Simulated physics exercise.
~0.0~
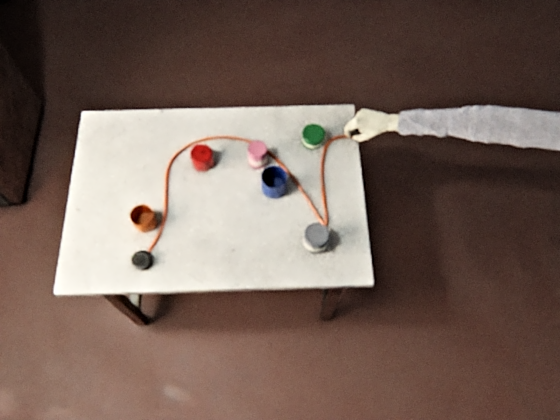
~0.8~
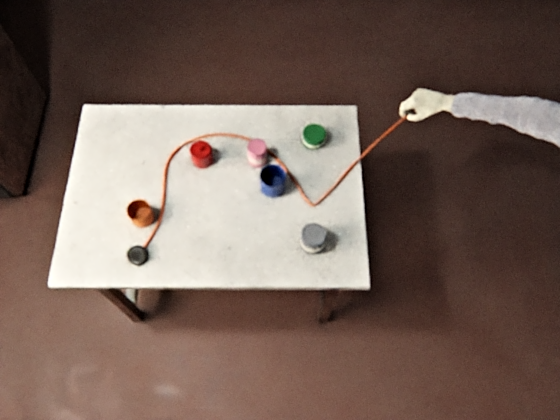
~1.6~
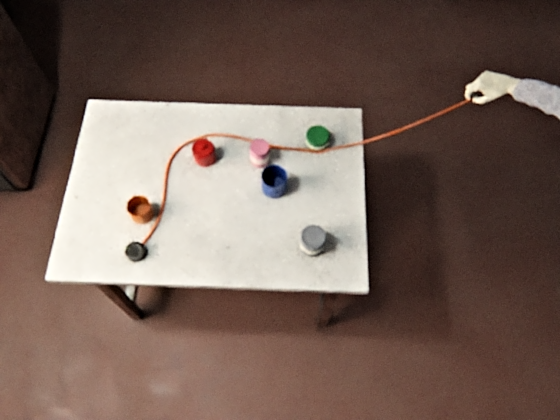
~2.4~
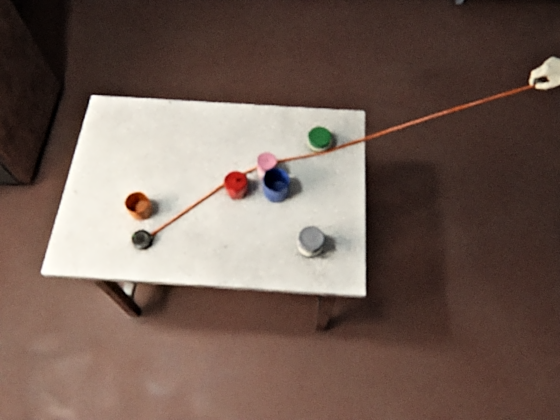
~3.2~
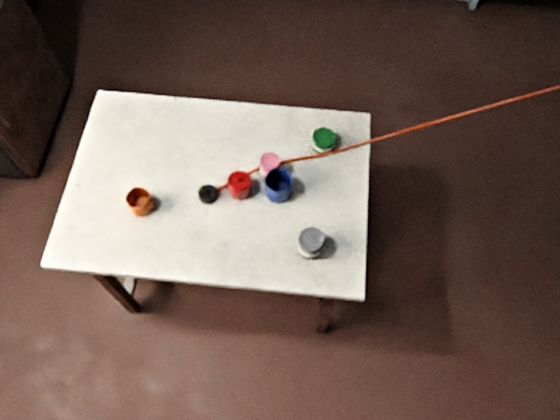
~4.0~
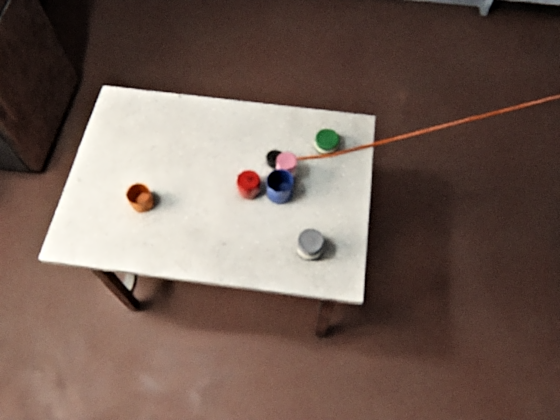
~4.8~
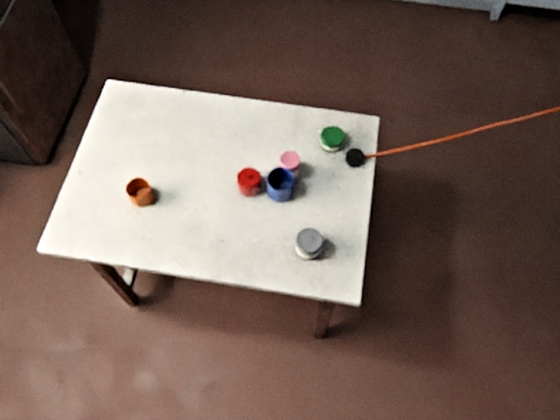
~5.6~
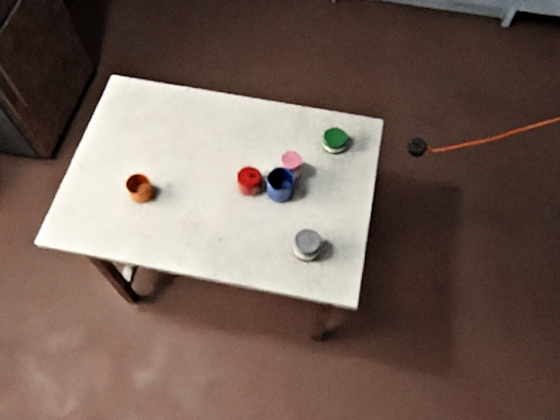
A hand at the right pulls an orange cable lying in curves across a white table, seen from above on a brown floor. The cable runs from a small black base at the left, near an orange cup, past red, pink, blue, grey and green containers. It slips clear of the grey one, then straightens, dragging the red pot rightward toward the pink tin and blue cup. The black base slides after it, passing the pink tin as that shifts slightly. Finally the base leaves the right edge, still trailing the cable, while the six containers remain on the table.
